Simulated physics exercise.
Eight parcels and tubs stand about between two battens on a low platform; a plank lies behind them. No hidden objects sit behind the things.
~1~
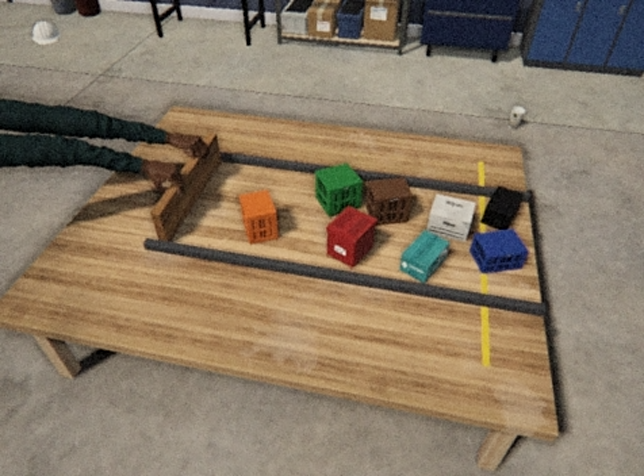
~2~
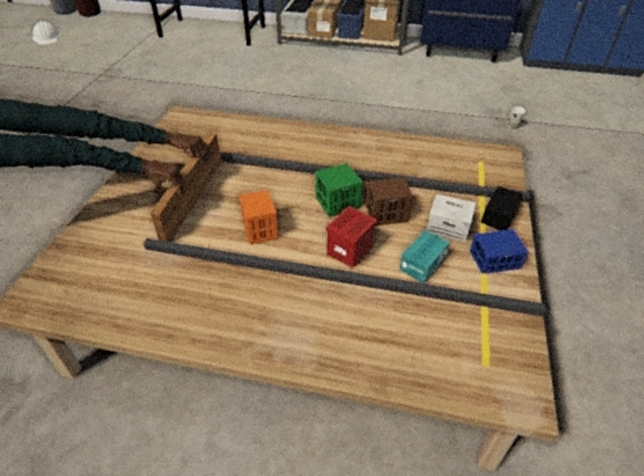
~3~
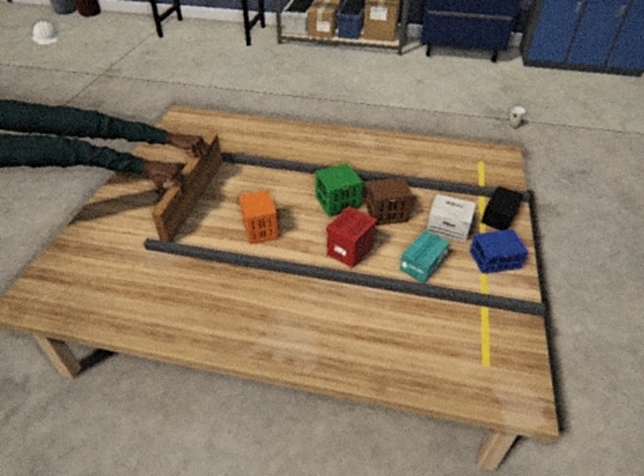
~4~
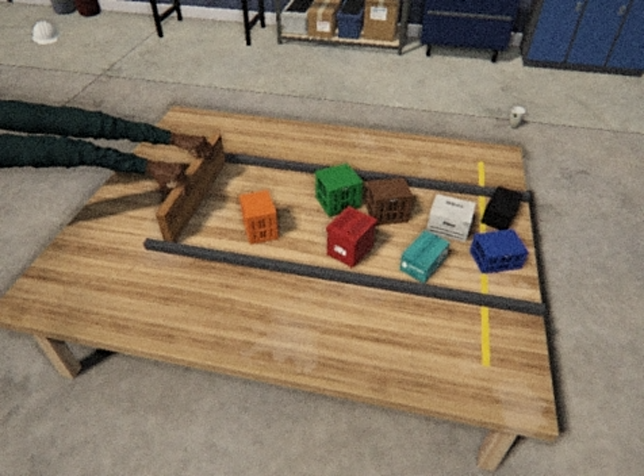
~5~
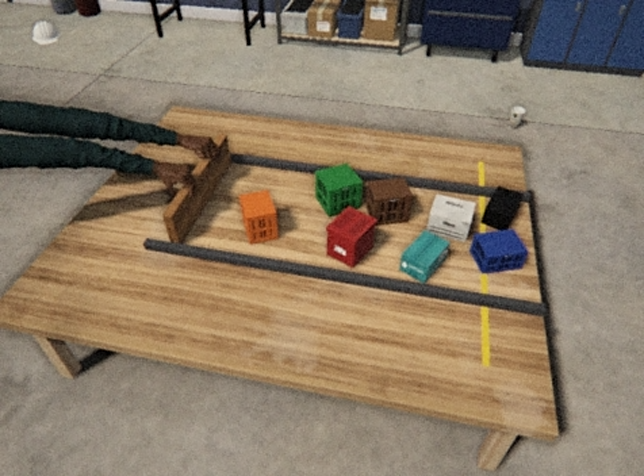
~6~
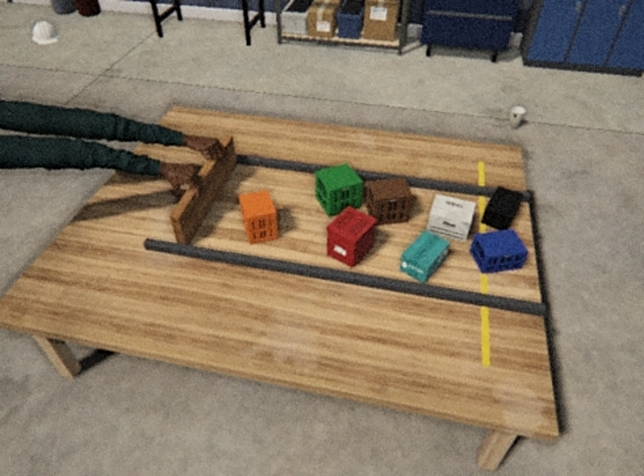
On a low wooden platform, two hands slowly pushed a plank a short way right between two dark battens, toward an orange crate, while the colourful crates and boxes ahead of it stayed still.
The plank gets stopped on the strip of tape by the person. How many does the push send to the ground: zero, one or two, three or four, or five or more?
The push is going to send five or more over the edge.
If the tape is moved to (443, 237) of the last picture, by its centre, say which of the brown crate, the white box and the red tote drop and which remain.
The brown crate stays put. The white box ends up down. The red tote stays put.
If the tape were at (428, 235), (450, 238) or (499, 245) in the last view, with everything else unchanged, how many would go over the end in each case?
The counts: 2, 3 and 6.
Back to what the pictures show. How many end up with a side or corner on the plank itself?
It touches 2.
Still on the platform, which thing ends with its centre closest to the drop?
Red tote.
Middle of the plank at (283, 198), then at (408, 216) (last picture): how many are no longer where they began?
I make it 1 at the first spot and 8 at the other.
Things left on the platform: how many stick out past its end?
The total would be 1.
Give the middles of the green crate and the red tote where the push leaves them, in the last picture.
About (506, 222), and the other about (540, 265).
Early on, none off yet; black crate at rest near (502, 209); blue crate at rest near (498, 252); white box at rest near (451, 218).
Finally, the number that fall off is five or more; lost, brown crate, turquoise parcel, white box, blue crate and black crate.
